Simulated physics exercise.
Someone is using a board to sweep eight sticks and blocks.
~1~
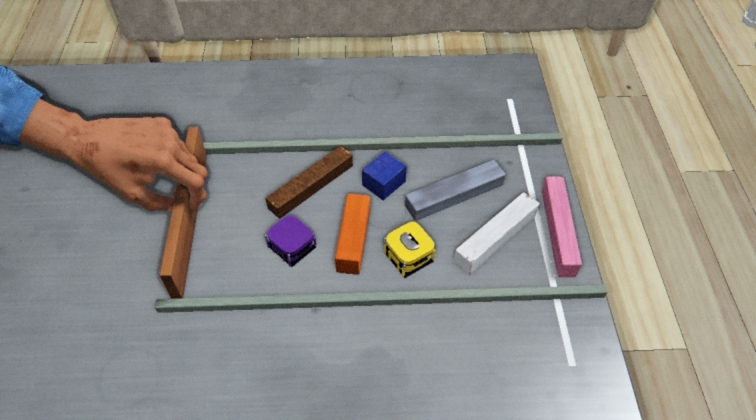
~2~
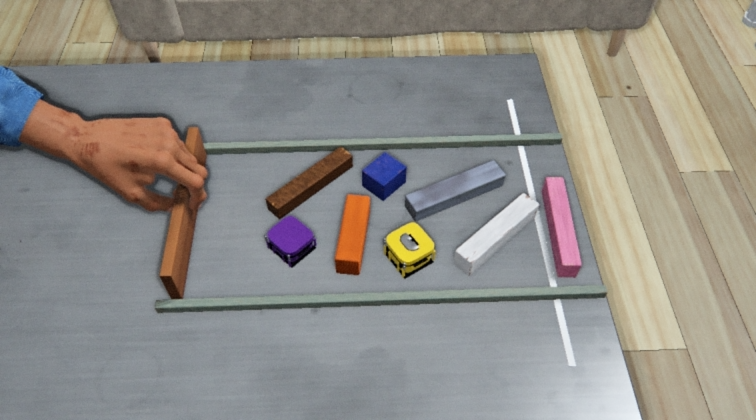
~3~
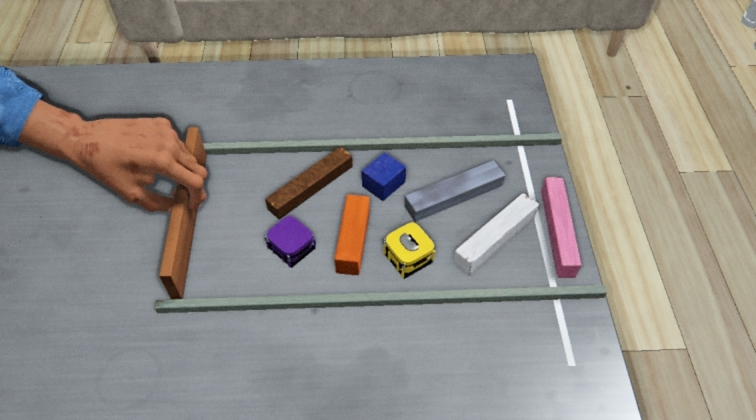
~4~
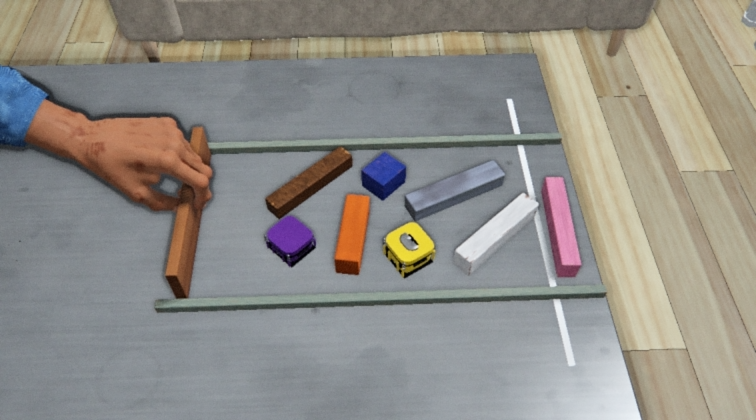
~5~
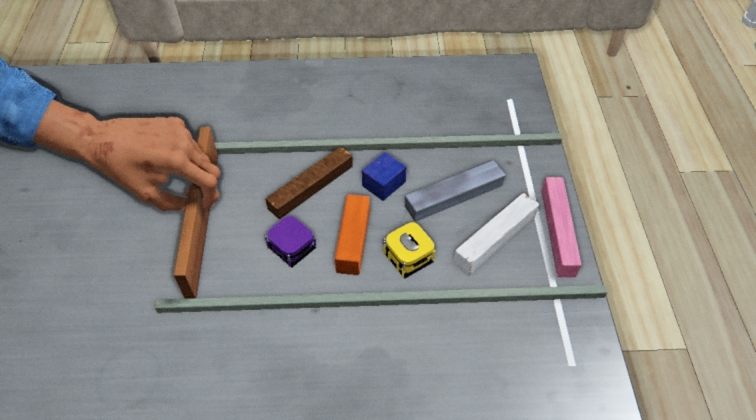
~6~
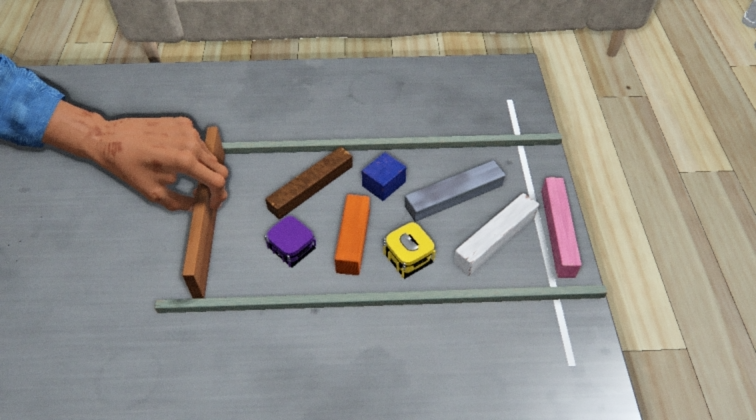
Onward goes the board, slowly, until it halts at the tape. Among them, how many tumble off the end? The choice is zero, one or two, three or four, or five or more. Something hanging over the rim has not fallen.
Fallen: Three or four.
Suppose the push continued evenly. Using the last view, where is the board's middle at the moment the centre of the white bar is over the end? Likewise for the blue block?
When the white bar crosses, the middle is near (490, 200); when the blue block crosses, near (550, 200).
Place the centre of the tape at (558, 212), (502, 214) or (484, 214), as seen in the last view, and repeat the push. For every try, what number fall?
6, 2, 1.
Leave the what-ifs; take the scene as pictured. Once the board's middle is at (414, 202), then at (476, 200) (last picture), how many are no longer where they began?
At the first point the count is 7, at the second it's 8.
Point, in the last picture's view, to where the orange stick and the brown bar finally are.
Going in order: First (594, 247), then (539, 176).
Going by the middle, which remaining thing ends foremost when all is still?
That's the orange stick.
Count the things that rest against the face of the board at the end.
The count comes out at 2.
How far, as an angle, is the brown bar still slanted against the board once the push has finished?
Close to 0°.
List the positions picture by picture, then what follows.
In the first picture, pink bar (561, 225); white bar (497, 233); grey stick (455, 190); board (186, 209); tape (536, 212).
In the second picture, white bar (497, 233); orange stick (353, 234).
In the third picture, grey stick (455, 191); brown bar (311, 182).
In the fourth picture, pink bar (560, 226); board (191, 209).
In the fifth picture, white bar (497, 233); blue block (384, 177).
In the sixth picture, pink bar (560, 226); white bar (497, 233); grey stick (455, 191); board (206, 209); tape (536, 213).
Soon after, none off yet; pink bar at rest near (560, 226); white bar at rest near (497, 233); grey stick at rest near (455, 191).
Then, none off yet; pink bar at rest near (561, 226); white bar moved a little near (540, 237); grey stick moved about its own width near (512, 176).
By the end, the number that fall off is three or four; fallen, yellow case, grey stick, white bar and pink bar.
